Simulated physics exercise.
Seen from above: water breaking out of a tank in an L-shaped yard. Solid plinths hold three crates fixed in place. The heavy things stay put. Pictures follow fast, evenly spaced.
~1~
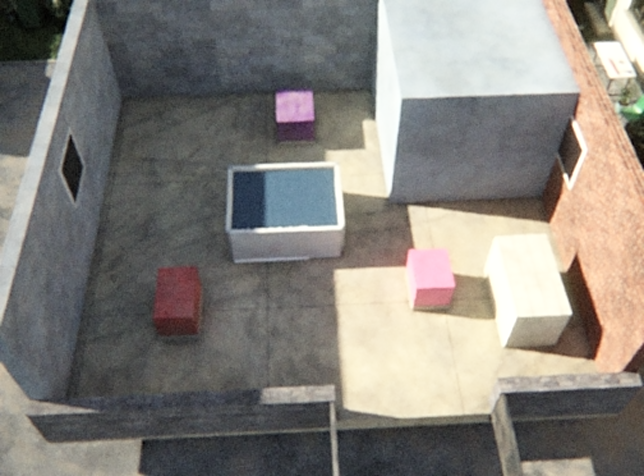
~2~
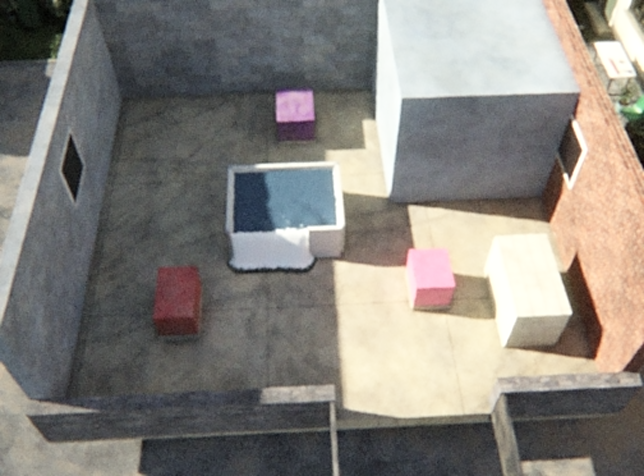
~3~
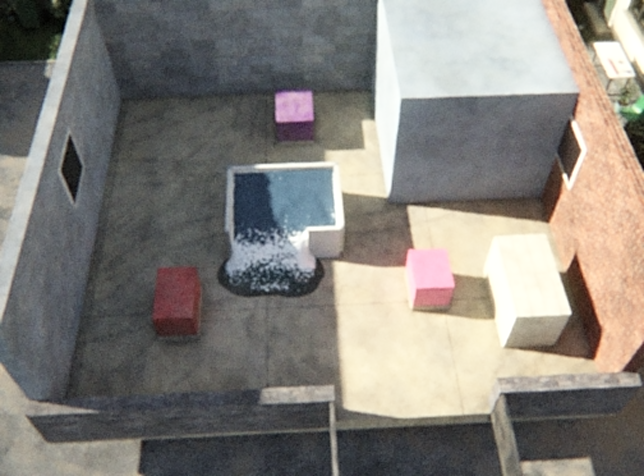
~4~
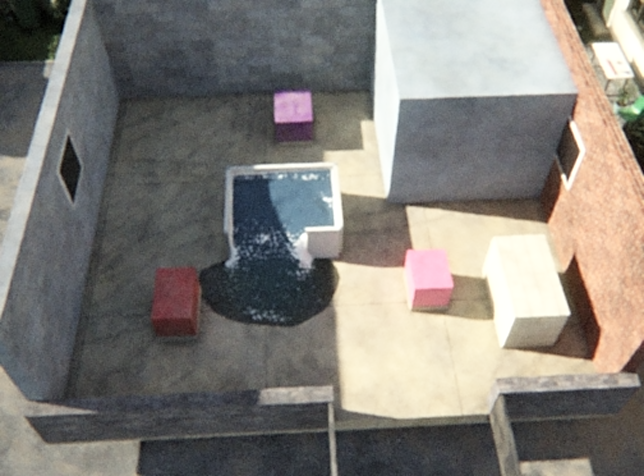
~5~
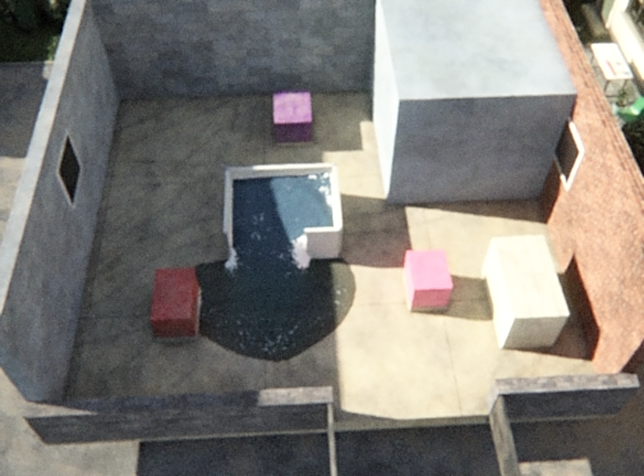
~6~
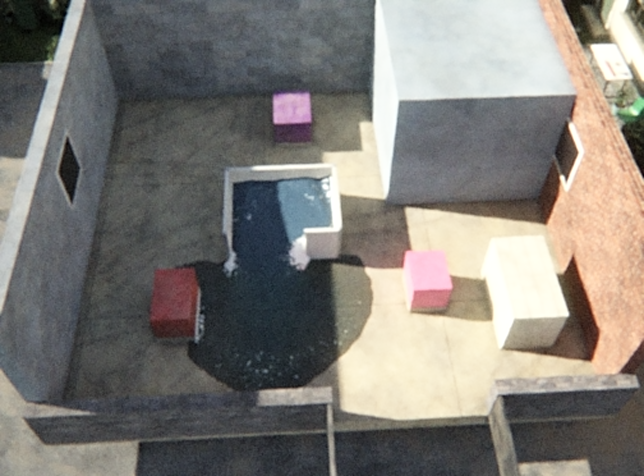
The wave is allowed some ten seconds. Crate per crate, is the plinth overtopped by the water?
As I see it, purple crate: Remains dry; pink crate: Remains dry; red crate: Becomes wet.
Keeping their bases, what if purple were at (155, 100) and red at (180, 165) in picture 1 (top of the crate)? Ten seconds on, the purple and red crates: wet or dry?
Taking them in turn, purple crate is overtopped and red crate is missed.
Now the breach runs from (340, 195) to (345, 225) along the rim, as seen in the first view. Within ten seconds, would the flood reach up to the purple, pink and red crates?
Well, purple stays clear and pink is doused, but red stays clear.
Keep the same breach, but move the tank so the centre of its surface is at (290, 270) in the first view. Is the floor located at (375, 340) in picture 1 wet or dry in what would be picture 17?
By then that patch is drenched.
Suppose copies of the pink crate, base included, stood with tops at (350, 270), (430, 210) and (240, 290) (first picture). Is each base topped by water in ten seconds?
Order as asked: Flooded / unflooded / flooded.
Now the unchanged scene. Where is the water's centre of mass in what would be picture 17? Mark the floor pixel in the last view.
Around pixel (256, 309) of the last picture.
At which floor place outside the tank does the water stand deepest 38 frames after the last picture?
I'd say near (60, 422).
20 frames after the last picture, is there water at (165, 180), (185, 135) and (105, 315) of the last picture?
First spared, second spared, third inundated.
A moment on, water covers 20 % of the floor; the purple crate not reached, the pink crate water round its plinth, the red crate water round its plinth.
Next, water covers 25 % of the floor; the purple crate not reached, the pink crate water round its plinth, the red crate water round its plinth.
Then, water covers 35 % of the floor; the purple crate not reached, the pink crate water round its plinth, the red crate water round its plinth.
Later, water covers 65 % of the floor; the purple crate not reached, the pink crate water round its plinth, the red crate water round its plinth.
In the end, water covers 85 % of the floor; the purple crate stayed above the water, the pink crate stayed above the water, the red crate was topped.
